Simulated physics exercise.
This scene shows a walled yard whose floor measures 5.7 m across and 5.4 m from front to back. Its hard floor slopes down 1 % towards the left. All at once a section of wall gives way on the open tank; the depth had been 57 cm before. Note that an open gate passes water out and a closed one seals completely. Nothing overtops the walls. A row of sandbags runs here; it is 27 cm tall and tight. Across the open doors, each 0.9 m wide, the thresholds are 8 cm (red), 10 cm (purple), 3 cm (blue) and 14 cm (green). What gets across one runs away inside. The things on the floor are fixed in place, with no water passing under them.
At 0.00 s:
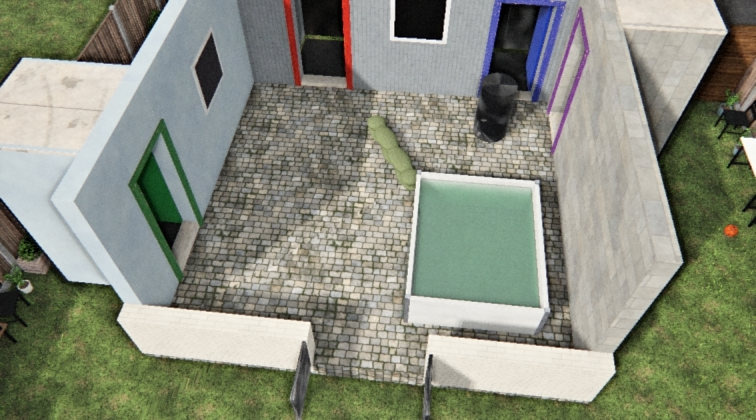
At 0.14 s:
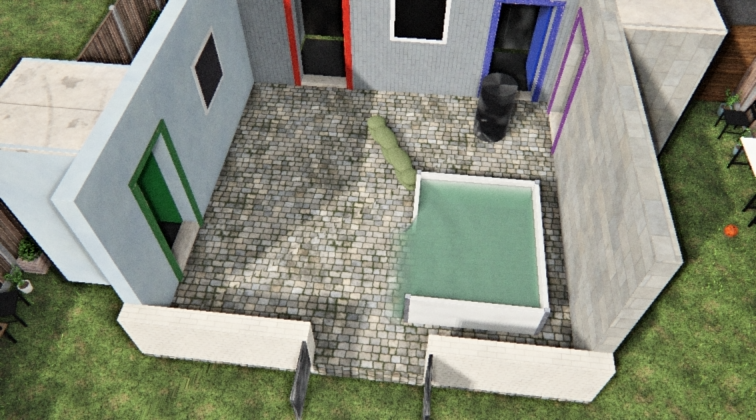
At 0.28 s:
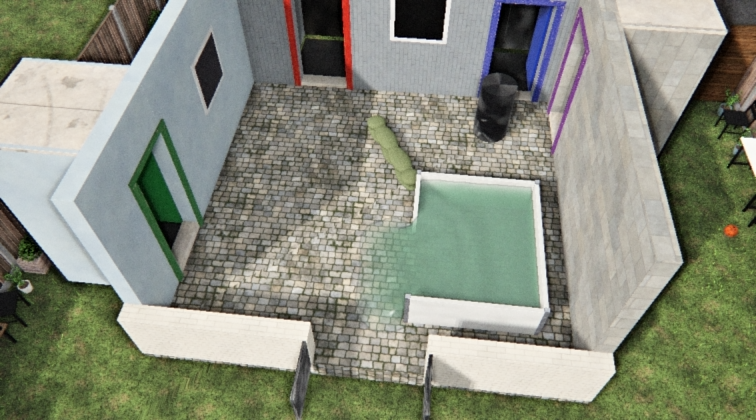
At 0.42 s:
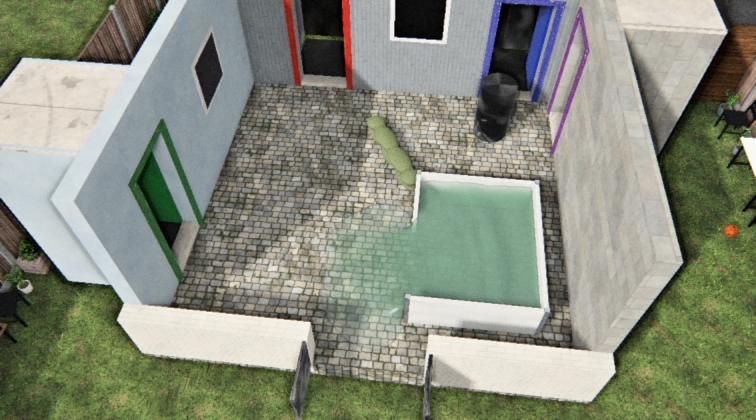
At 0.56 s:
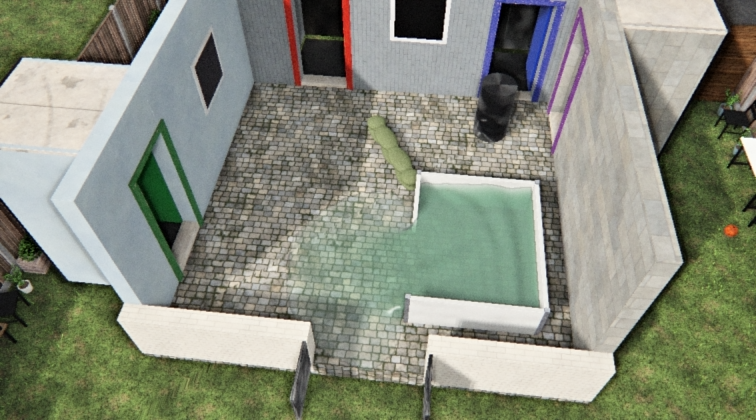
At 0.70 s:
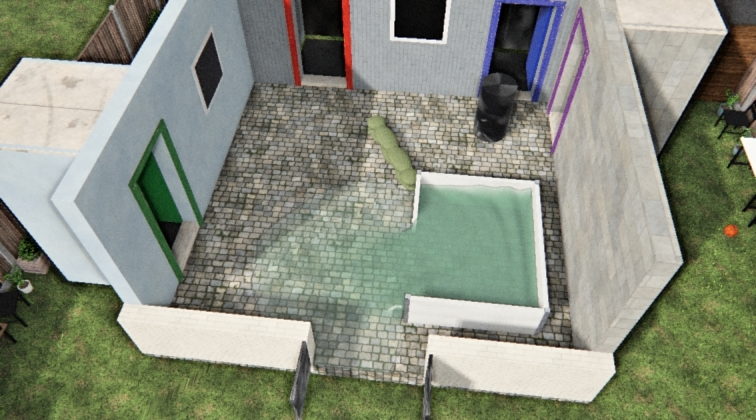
Greenish water sits still in a white-walled open tank on the right of a paved, walled yard, until part of the tank's left side gives way. It pours through the gap onto the paving and fans out leftward in a thin, widening sheet, reaching well across the front of the yard.
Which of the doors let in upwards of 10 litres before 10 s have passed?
The red door overshoots the limit. The purple door undershoots the limit. The blue door overshoots the limit. The green door overshoots the limit.
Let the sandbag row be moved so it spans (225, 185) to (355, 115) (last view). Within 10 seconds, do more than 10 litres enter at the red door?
So red stays inside.
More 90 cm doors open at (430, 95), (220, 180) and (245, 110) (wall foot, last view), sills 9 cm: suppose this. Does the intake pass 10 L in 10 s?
The first one doesn't reach it, the second one exceeds it, and the third one exceeds it.
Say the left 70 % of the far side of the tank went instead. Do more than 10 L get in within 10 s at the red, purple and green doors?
In that case, red door: Less than that, purple door: More than that, green door: Less than that.
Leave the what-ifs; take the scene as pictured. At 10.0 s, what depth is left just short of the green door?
About 8.0 cm deep.
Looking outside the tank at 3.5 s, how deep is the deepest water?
Peak depth: Approx. 24 cm.
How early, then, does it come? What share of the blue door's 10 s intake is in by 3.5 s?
0 percent or so by then.
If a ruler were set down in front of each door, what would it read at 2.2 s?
In centimetres - red: 0, purple: 0, blue: 0, green: 30.
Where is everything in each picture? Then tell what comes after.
Still water, 57 cm deep, in the open tank at (476, 239), in the first frame.
The front is at (405, 230), 0.8 m from the gap at (413, 265); 0.3 m2 of floor is under water; 57 cm left at the back of the open tank, in the second frame.
Water pours out at (413, 267) and has run 1.0 m, to (374, 324); typically 10 cm deep outside, 57 cm at the open tank's back, in the third frame.
The front is at (349, 222), 1.4 m from the gap at (413, 267); 2.3 m2 of floor is under water; 56 cm left at the back of the open tank, in the fourth frame.
Water pours out at (413, 268) and has run 1.8 m, to (300, 240); typically 6 cm deep outside, 49 cm at the open tank's back, in the fifth frame.
The front is at (265, 240), 2.4 m from the gap at (413, 267); 5.2 m2 of floor is under water; 48 cm left at the back of the open tank, in the sixth frame.
After 1.4 s water covers 40 % of the floor and is deepest (28 cm) near (398, 296); red door not reached, purple door not reached, blue door not reached, green door 24 cm at the sill, 11 L in.
After 2.2 s water covers 40 % of the floor and is deepest (41 cm) near (166, 319); red door not reached, purple door not reached, blue door not reached, green door 30 cm at the sill, 67 L in.
After 3.5 s water covers 45 % of the floor and is deepest (24 cm) near (162, 331); red door 5 cm at the sill, 0 L in, purple door not reached, blue door not reached, green door 22 cm at the sill, 138 L in.
After 6.0 s water covers 70 % of the floor and is deepest (18 cm) near (244, 113); red door 15 cm at the sill, 49 L in, purple door not reached, blue door 3 cm at the sill, 0 L in, green door 13 cm at the sill, 158 L in.
After 10.0 s water covers 90 % of the floor and is deepest (12 cm) near (222, 169); red door 10 cm at the sill, 84 L in, purple door 6 cm at the sill, 0 L in, blue door 6 cm at the sill, 18 L in, green door 8 cm at the sill, 159 L in.
